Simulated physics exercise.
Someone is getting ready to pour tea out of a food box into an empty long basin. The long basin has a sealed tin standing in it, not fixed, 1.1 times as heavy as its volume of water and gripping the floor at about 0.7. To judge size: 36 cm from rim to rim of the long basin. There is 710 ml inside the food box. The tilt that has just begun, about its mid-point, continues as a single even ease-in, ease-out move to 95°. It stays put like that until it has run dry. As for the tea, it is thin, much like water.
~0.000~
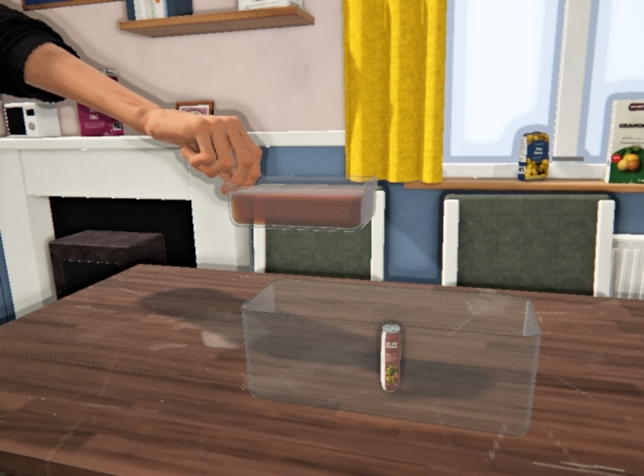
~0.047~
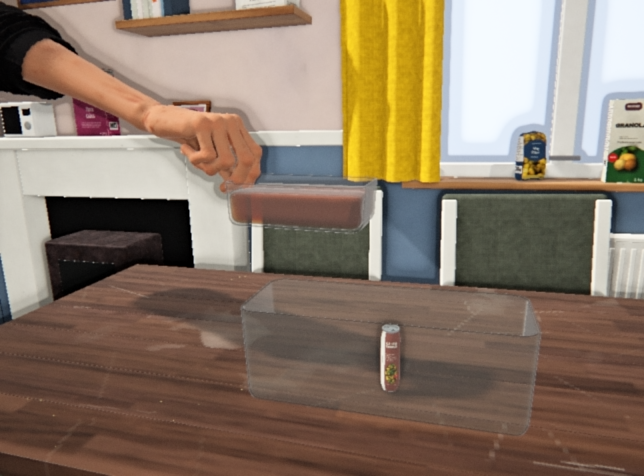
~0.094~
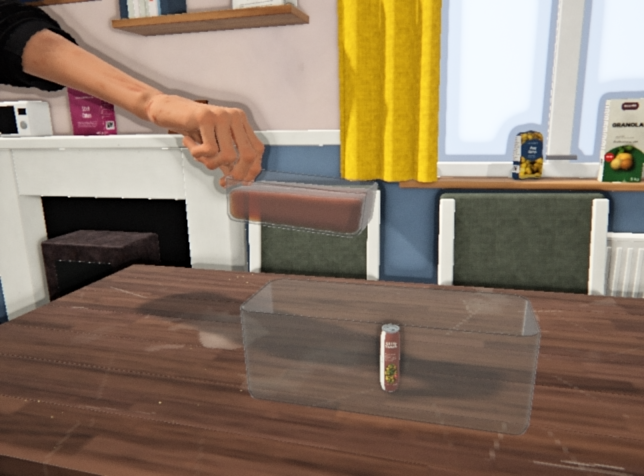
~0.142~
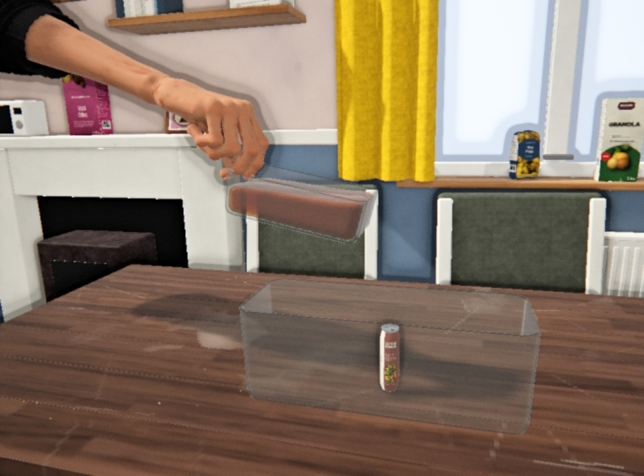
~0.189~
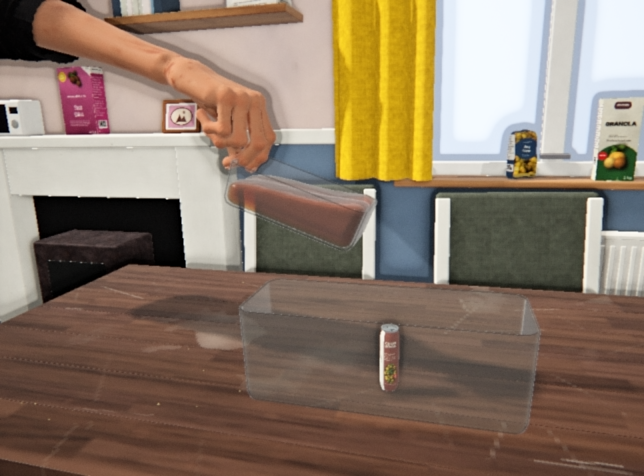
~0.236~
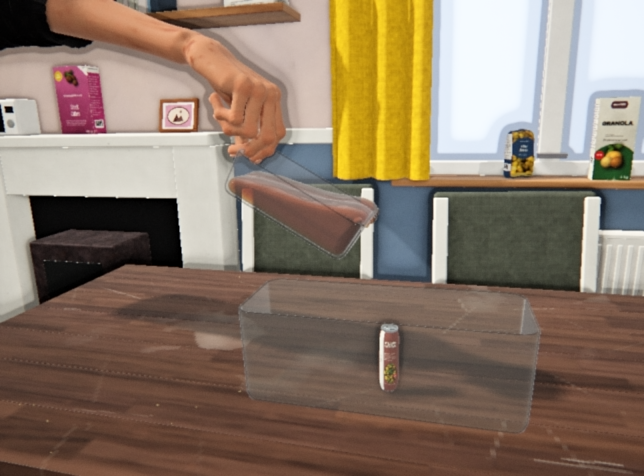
Over a wooden table, a hand held a clear box of reddish-brown liquid above a larger, see-through basin with a small tin by it, then tilted the box steadily down to the right.
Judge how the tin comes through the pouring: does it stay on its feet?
Yes. Looks to me like it holds out.
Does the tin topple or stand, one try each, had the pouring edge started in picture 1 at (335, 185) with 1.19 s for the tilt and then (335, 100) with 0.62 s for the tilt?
In the first try it remains standing; in the second it remains standing.
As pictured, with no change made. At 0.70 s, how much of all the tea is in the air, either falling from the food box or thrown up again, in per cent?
Close to 4 %.
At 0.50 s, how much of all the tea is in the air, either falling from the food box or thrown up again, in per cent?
44 %.
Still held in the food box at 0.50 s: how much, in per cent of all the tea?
Portion remaining: Approx. 8 per cent.
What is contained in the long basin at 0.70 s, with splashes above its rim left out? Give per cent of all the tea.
Reading: Approx. 86 %.
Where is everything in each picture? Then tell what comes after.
In the first picture, tilt 0°; pouring edge (370, 183); surface from (245, 189) to (369, 192); the long basin's rim runs from (258, 294) to (534, 317); the tin's top is at (391, 331).
In the second picture, tilt 1°; pouring edge (371, 185); surface from (244, 188) to (370, 193).
In the third picture, tilt 5°; pouring edge (371, 189); surface from (244, 186) to (370, 195).
In the fourth picture, tilt 12°; pouring edge (372, 197); surface from (244, 183) to (370, 198).
In the fifth picture, tilt 20°; pouring edge (371, 208); surface from (244, 180) to (372, 202); 1 per cent is over the edge.
In the sixth picture, tilt 30°; pouring edge (369, 220); surface from (243, 176) to (352, 202); 6 per cent is over the edge.
By 0.50 s the tilt is 87° and 8 per cent is still to pour; the tin stands where it began.
By 0.70 s the tilt is 95° and 1 per cent is still to pour; the tin stands where it began.
By 0.90 s the tilt is 95° and 1 per cent is still to pour; the tin stands where it began.
By 1.12 s the tilt is 95° and 0 per cent is still to pour; the tin stands where it began.
At rest the tin stands where it began.
